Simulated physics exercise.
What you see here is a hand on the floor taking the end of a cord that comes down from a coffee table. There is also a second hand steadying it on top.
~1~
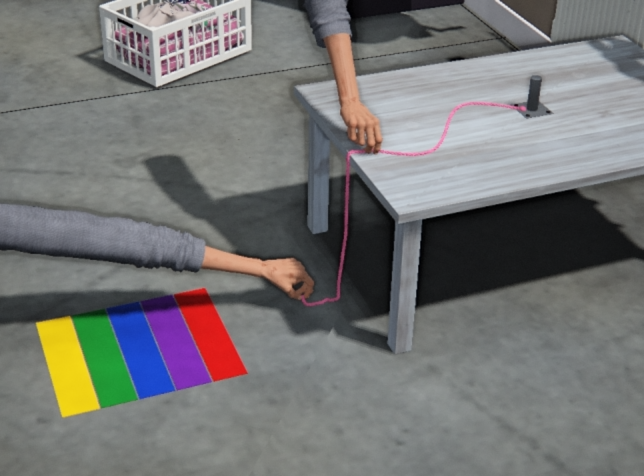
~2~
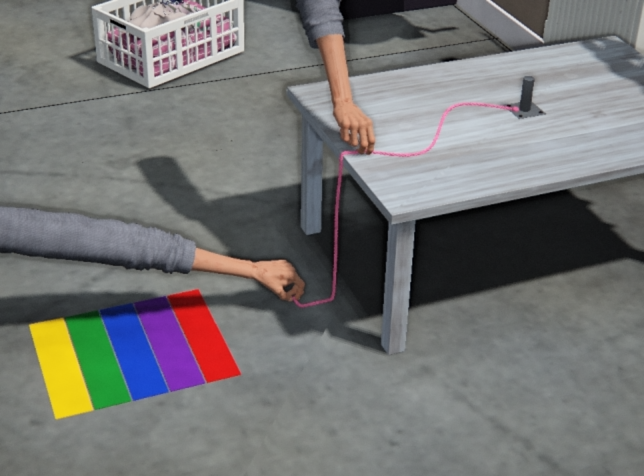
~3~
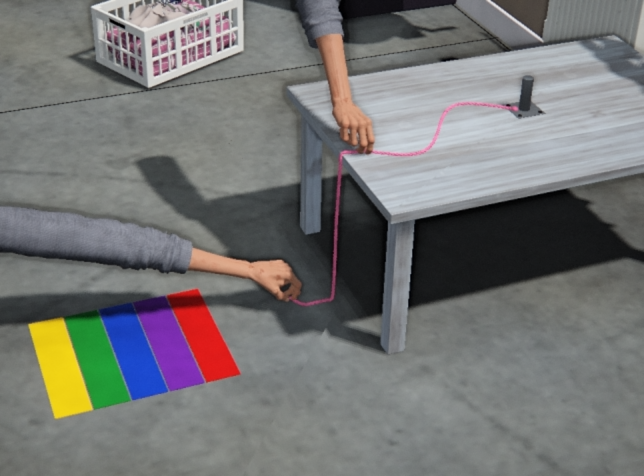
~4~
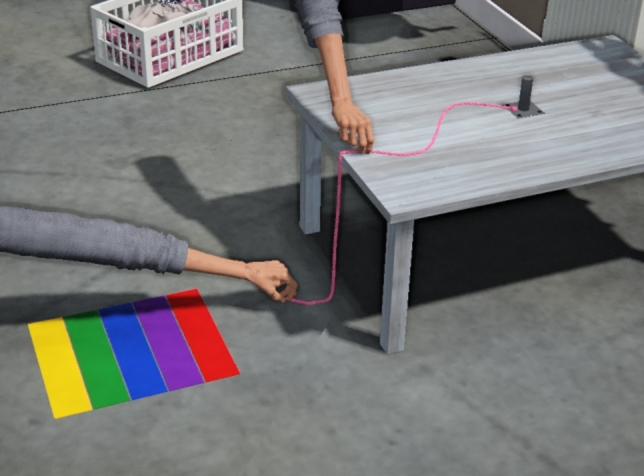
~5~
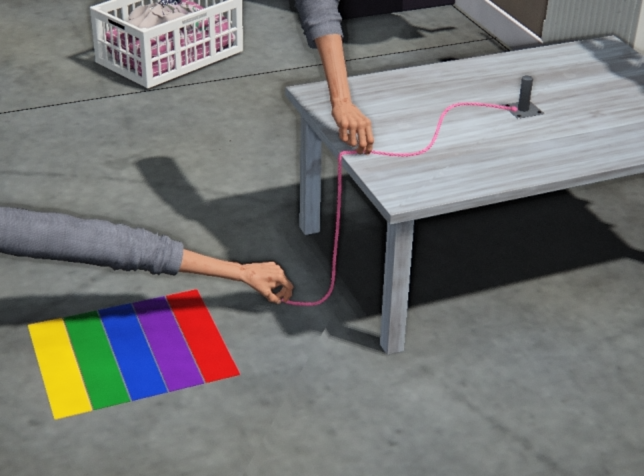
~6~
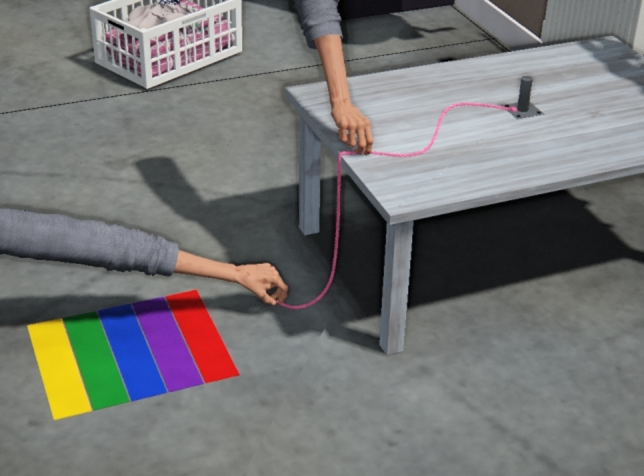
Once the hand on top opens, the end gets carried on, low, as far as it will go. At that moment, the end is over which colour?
Over blue.
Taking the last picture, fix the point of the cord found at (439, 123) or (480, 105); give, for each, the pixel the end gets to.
(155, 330), (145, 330).
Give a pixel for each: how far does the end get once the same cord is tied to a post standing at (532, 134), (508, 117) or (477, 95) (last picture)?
Near (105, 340), (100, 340) and (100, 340).
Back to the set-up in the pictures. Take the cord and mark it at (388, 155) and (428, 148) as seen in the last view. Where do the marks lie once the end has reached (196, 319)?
You'll find them at (339, 156) and (379, 144).
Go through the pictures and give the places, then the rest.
In the first picture, end (303, 296); red (223, 361); purple (187, 369); blue (151, 377); green (114, 386); yellow (76, 395).
In the second picture, end (294, 297); cord through (484, 105) (441, 123) (414, 155) (342, 159) (336, 223) (334, 286).
In the third picture, end (290, 298).
In the fourth picture, end (286, 298); cord through (482, 104) (440, 122) (413, 154) (341, 158) (337, 222) (333, 285).
In the fifth picture, end (282, 300).
In the sixth picture, end (277, 301); cord through (482, 105) (440, 123) (412, 155) (340, 159) (338, 223) (328, 286).
Soon after, end near (195, 319); over red.
Then, end near (153, 329); over purple.
At full stretch, end near (127, 334); over blue. The blue one.
